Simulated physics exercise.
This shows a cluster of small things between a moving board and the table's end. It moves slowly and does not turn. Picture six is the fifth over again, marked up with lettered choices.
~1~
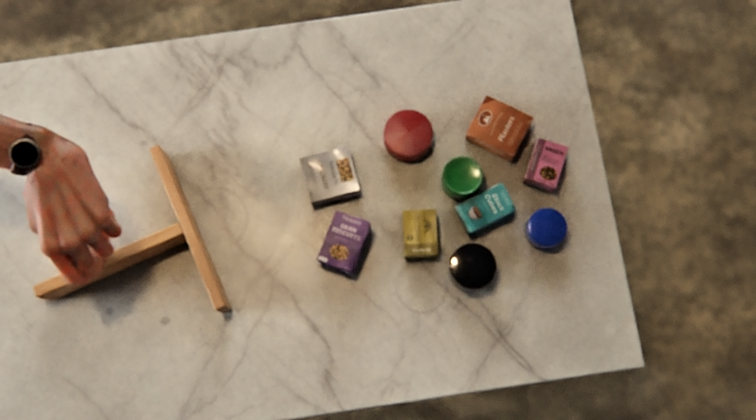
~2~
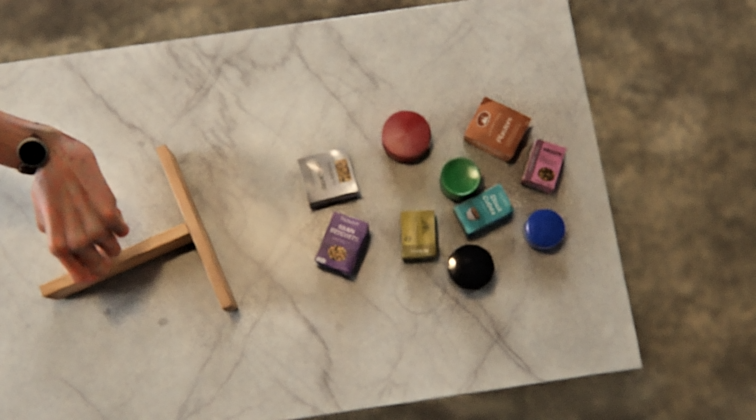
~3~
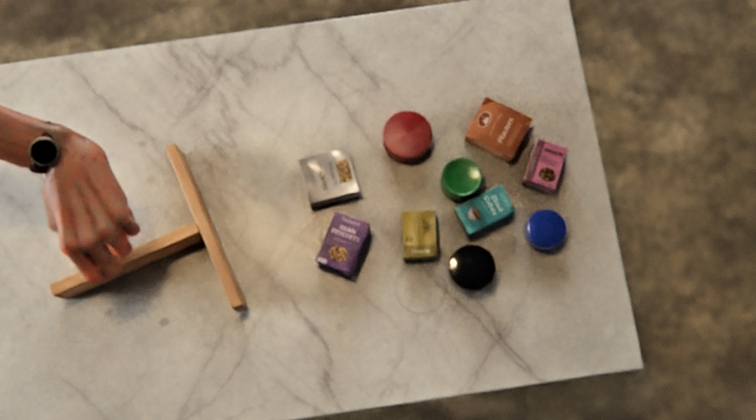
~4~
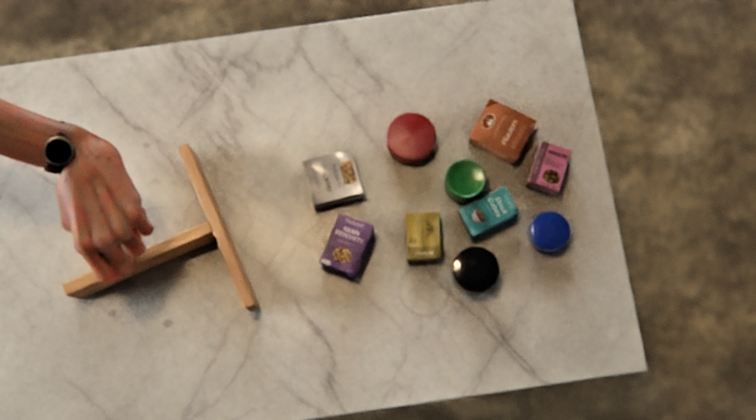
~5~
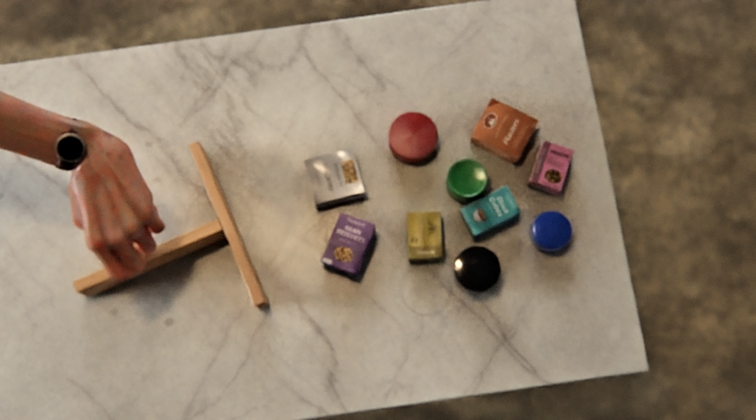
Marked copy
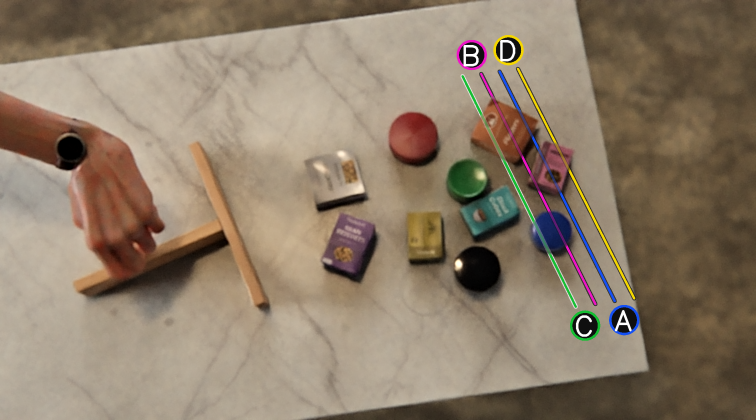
The video shows a hand with a wristwatch slowly pushing a T-shaped wooden board rightward across a marble-patterned table, toward a cluster of colourful small boxes and round containers, which remain in place with a gap still between them.
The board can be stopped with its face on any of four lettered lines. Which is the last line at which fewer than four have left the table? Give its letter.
Line B.
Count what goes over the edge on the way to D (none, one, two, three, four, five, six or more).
In all, six or more.
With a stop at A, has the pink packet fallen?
Yes.
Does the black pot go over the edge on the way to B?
By then, no.
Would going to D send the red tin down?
By then, no.
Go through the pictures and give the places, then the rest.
In the first frame, orange box (499, 128); white packet (330, 177); red tin (408, 136).
In the second frame, board (193, 225); pink packet (543, 166).
In the third frame, board (203, 224); yellow packet (419, 235).
In the fourth frame, board (216, 224); turquoise packet (488, 213).
In the fifth frame, board (226, 222); blue pot (550, 232); orange box (504, 131); white packet (335, 179).
On the marked copy, A at (556, 183); B at (537, 186); C at (518, 188); D at (575, 180).
With B. Early on, board (339, 206); white packet (356, 172); purple packet (377, 228).
Further on, board (451, 191); pink packet (582, 151); turquoise packet (564, 199).
At the end, board (539, 179); turquoise packet over the edge; blue pot over the edge; three fallen.
As for the rest, A drops five; C is within the limit but short; D drops six.
